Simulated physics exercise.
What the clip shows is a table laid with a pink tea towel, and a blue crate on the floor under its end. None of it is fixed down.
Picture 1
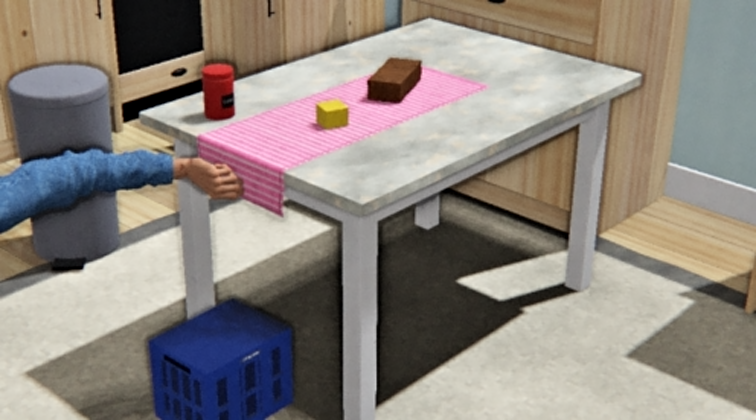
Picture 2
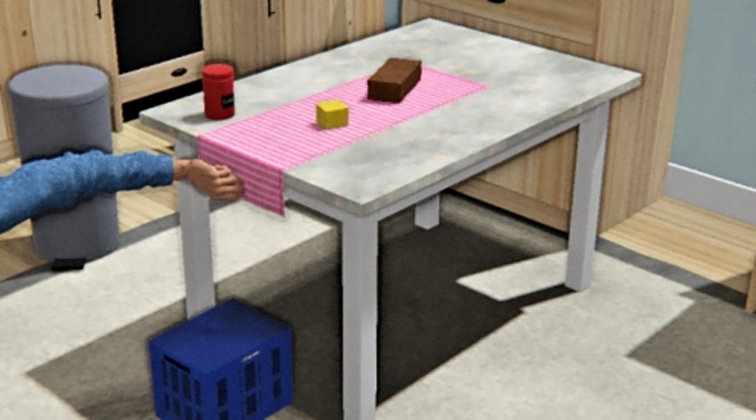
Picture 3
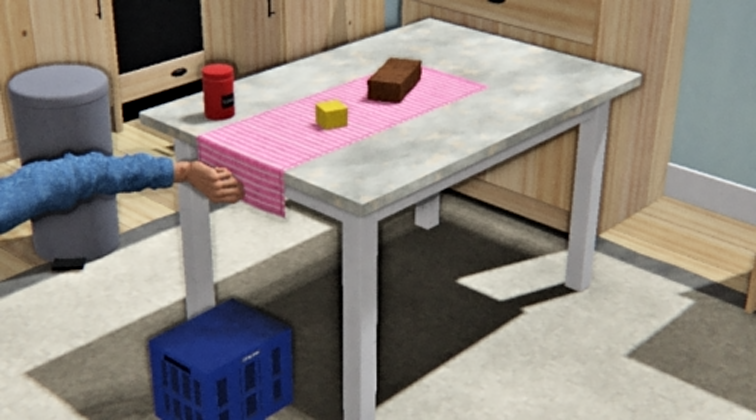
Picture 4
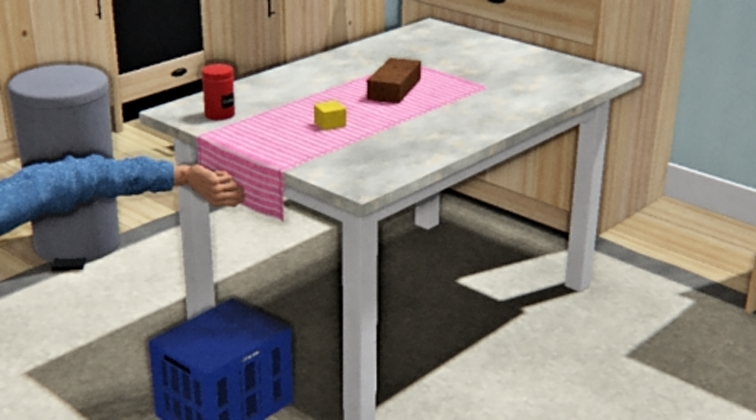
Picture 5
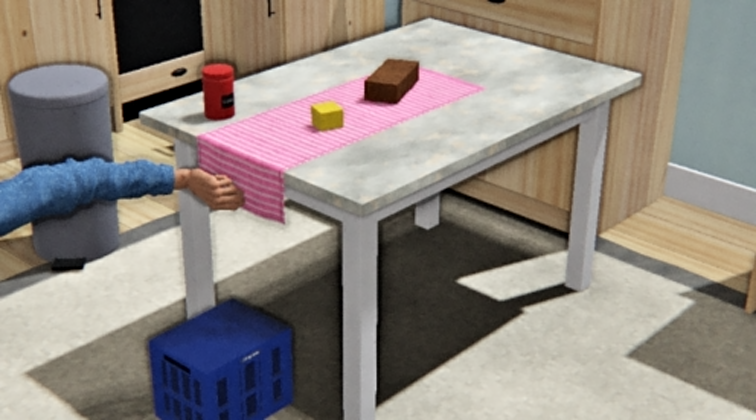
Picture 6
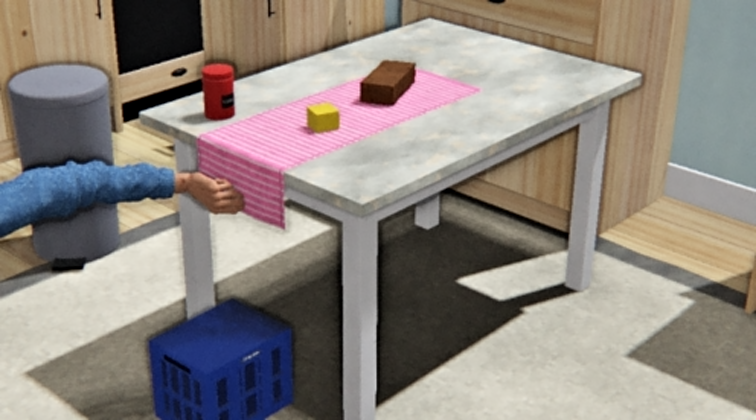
In a kitchen, a hand at the table's edge drawing a pink cloth slightly downward, the yellow block and brown brick shifting with it.
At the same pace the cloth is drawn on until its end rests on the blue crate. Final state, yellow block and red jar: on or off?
Yellow block - off; red jar - on.
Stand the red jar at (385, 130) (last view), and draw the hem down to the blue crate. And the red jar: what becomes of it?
Placed so, it is safe.
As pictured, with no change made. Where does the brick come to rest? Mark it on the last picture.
In the last view its middle is at (305, 114).
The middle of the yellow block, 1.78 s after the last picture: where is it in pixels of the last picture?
Approx. position: (214, 305).
Then, 0.78 s on from there, hem going down; block carried along near (284, 133); jar in place.
Then, 1.78 s on from there, hem on the crate; block down below near (214, 305); jar in place.
In the end, hem on the crate; block down below near (214, 305); jar in place. The yellow block goes over the edge and the red jar keeps clear of the edge.
